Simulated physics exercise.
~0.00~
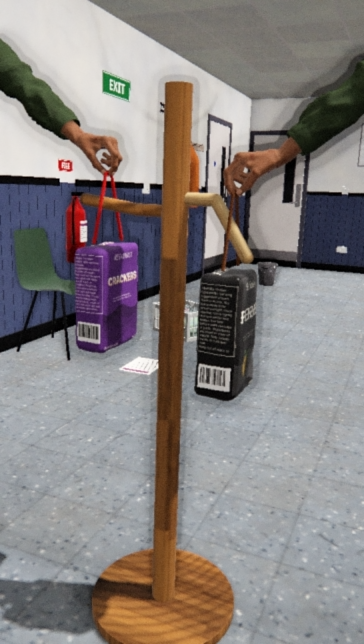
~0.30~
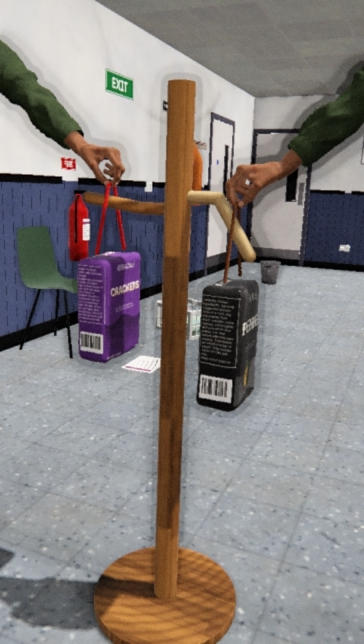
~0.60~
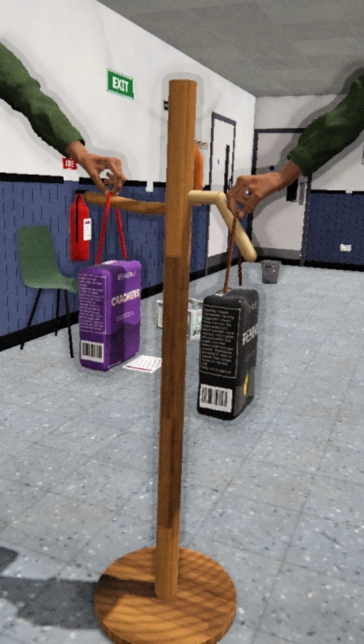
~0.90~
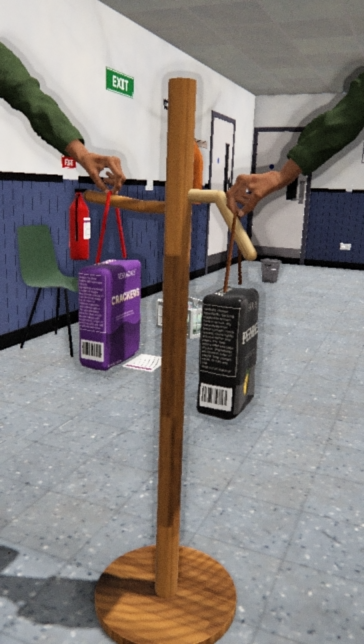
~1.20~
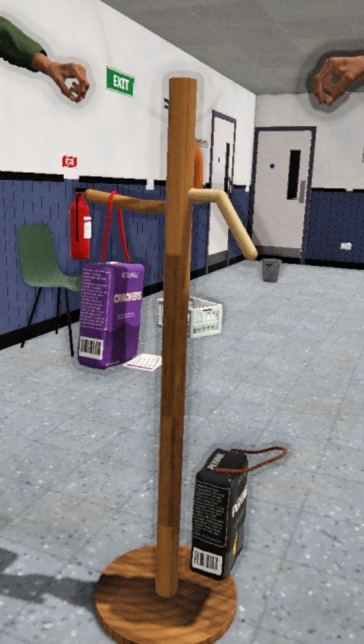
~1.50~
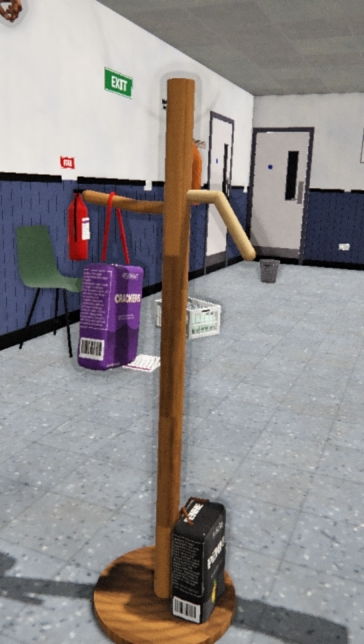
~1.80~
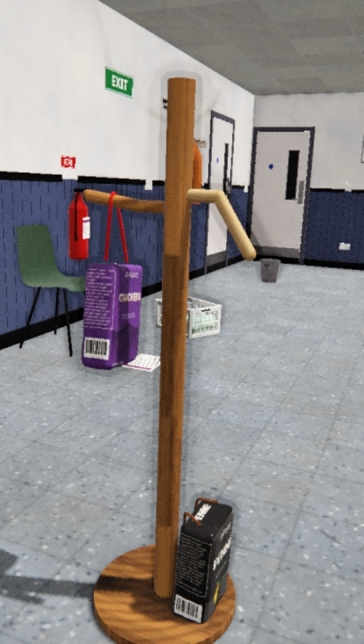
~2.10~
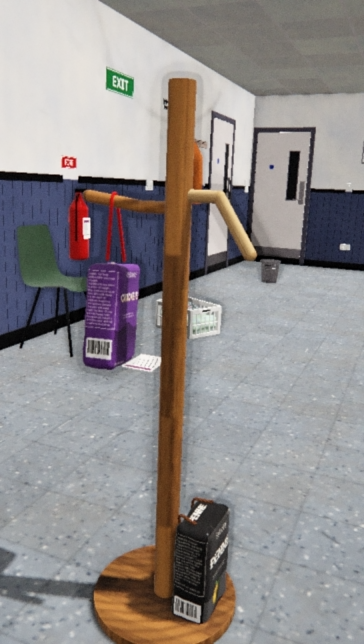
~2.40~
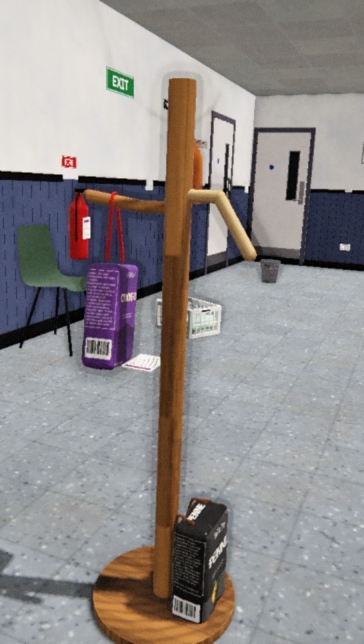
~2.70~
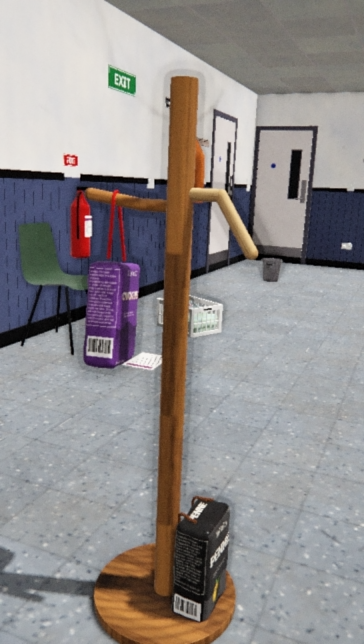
A purple bag and a black one were lowered by two hands onto the pegs of a wooden stand and let go; the purple bag stayed hanging on the left, while the black one dropped from the right and ended up standing on the round base.
